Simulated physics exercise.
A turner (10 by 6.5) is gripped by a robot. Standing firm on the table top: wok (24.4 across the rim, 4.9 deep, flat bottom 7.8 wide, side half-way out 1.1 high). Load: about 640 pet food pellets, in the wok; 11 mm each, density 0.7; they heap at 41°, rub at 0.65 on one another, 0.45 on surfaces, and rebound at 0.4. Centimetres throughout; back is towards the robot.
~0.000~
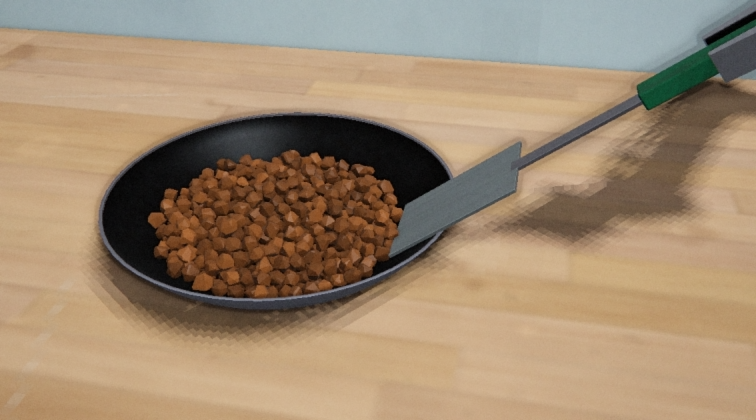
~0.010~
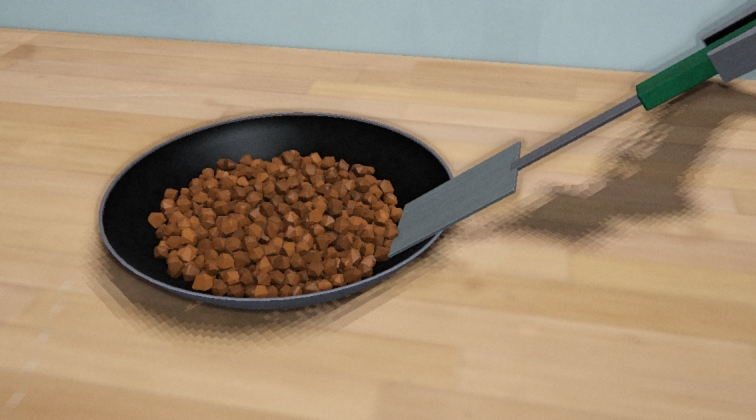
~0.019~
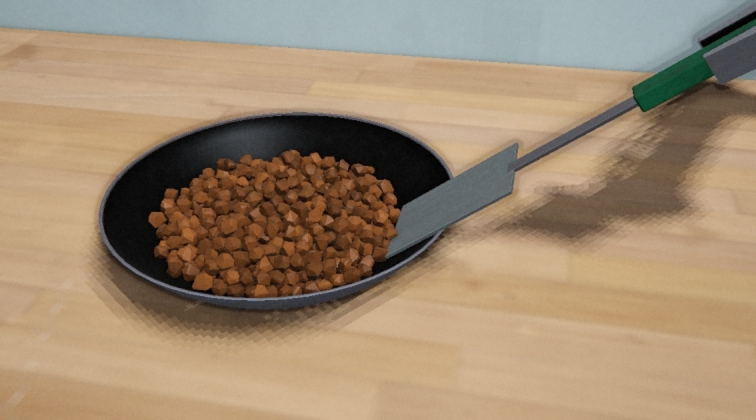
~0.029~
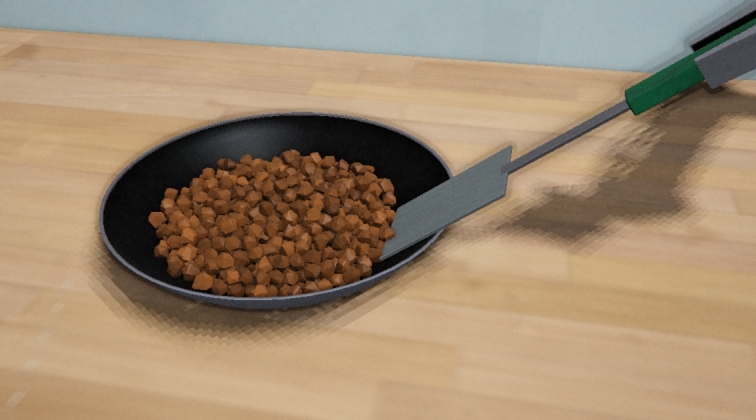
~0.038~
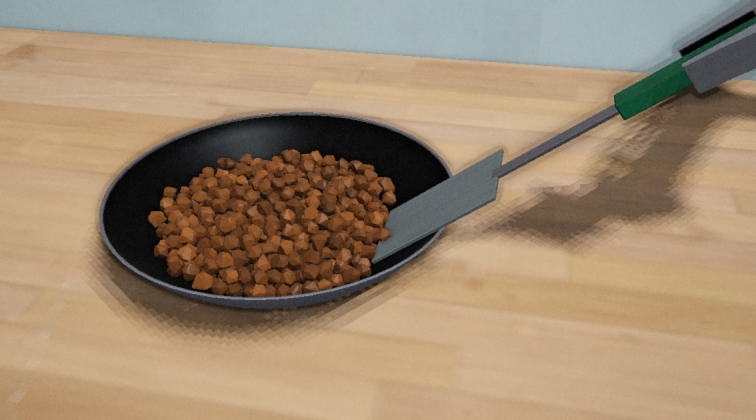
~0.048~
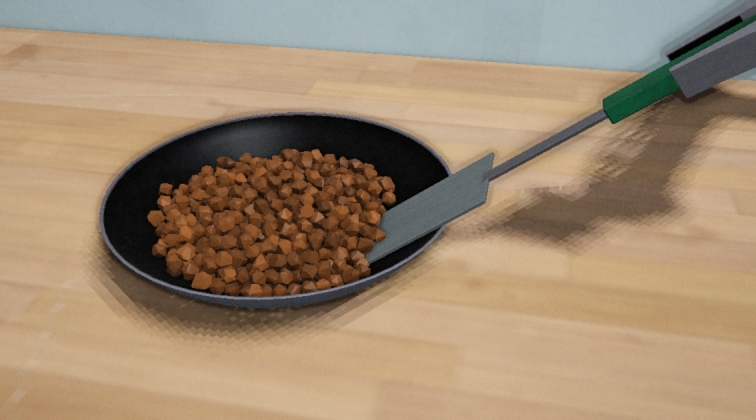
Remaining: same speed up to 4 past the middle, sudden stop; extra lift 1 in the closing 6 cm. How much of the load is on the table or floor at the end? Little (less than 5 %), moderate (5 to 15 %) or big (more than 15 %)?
Share on the table or floor: Moderate (5 to 15 %).
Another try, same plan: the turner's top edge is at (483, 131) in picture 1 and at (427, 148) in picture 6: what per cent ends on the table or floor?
About 20 per cent.
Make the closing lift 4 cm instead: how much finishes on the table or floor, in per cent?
Some 5 per cent.
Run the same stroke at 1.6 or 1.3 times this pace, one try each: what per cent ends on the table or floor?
Some 15 and 10 per cent.
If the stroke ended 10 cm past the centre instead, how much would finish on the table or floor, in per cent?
In that case some 45 per cent.
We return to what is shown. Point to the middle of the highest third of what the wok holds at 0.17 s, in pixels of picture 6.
Near (201, 187).
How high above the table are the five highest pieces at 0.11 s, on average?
About 5 cm.
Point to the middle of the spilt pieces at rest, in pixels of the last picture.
Near (94, 217).
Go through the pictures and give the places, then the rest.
The first frame shows turner top edge at (519, 165), sloping 38°; upper third of the load around (280, 207), from x 160 to 400, top at y 155; 638 in the wok.
The second frame shows turner top edge at (518, 165), sloping 38°; upper third of the load around (281, 206), from x 160 to 395, top at y 155.
The third frame shows turner top edge at (515, 166), sloping 38°; upper third of the load around (281, 207), from x 160 to 395, top at y 155.
The fourth frame shows turner top edge at (508, 169), sloping 38°; upper third of the load around (281, 206), from x 160 to 390, top at y 155.
The fifth frame shows turner top edge at (499, 173), sloping 38°; upper third of the load around (281, 205), from x 160 to 390, top at y 155.
The sixth frame shows turner top edge at (490, 176), sloping 38°; upper third of the load around (277, 203), from x 160 to 390, top at y 155; 638 in the wok.
By 0.11 s, sloping 38°, highest piece 6 above the table; 638 in the wok.
By 0.17 s, sloping 38°, highest piece 7 above the table; 637 in the wok, 1 on the blade or in flight.
By 0.40 s, sloping 38°, highest piece 7 above the table; 574 in the wok, 56 on the table or floor, 8 on the blade or in flight.
By 1.45 s, sloping 38°, highest piece 7 above the table; 573 in the wok, 65 on the table or floor.
Final count, 573 in the wok, 65 on the table or floor. That is 10 % on the table or floor.
